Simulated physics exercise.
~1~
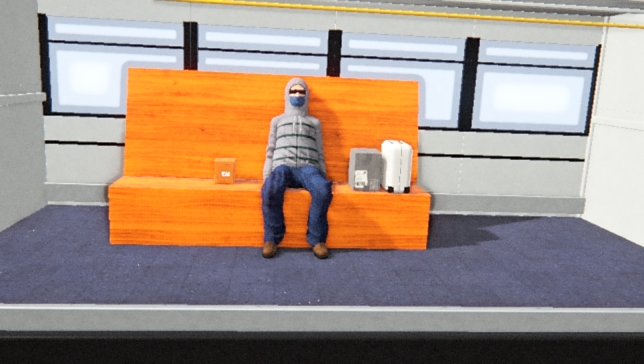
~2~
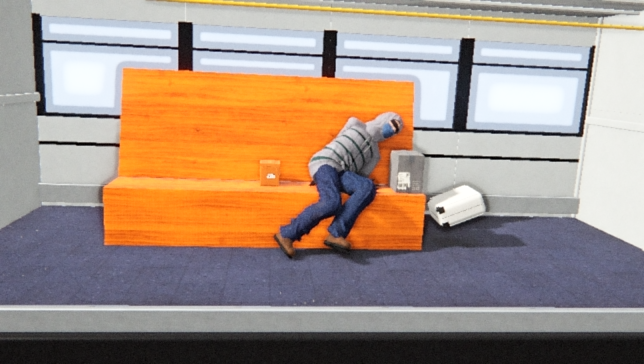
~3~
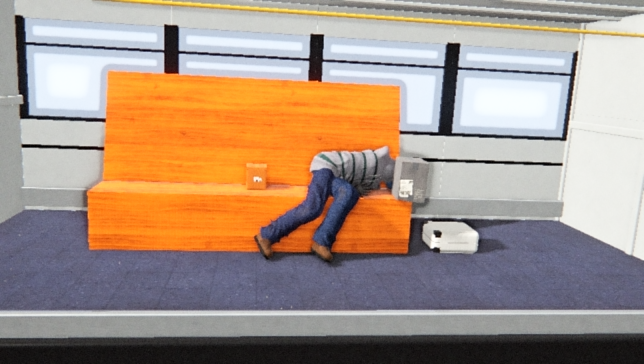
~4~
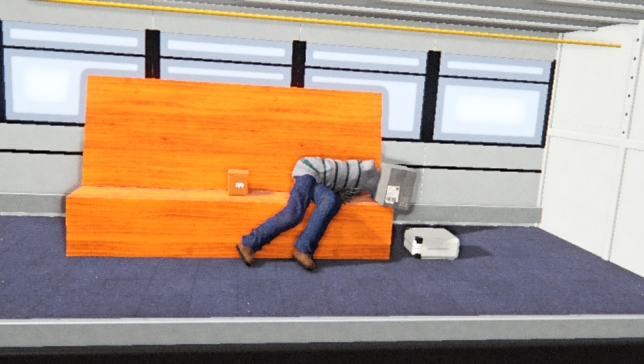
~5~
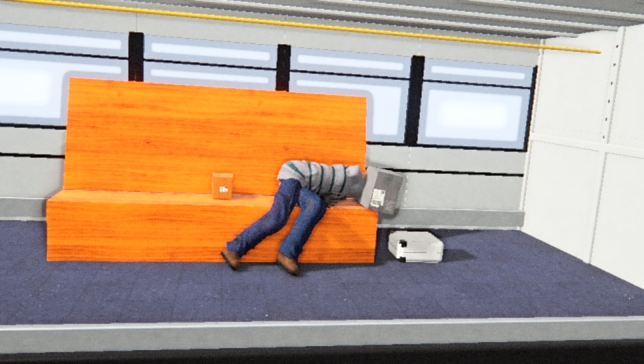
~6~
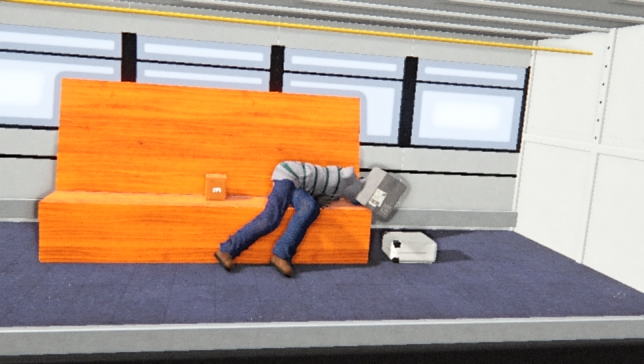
A sleeper in a grey striped top slumps to the right on an orange bench, as a white case tumbles to the floor and a grey pack later tips over the bench's end beside the sleeper's head; the hips and a small orange tub stay on the seat.
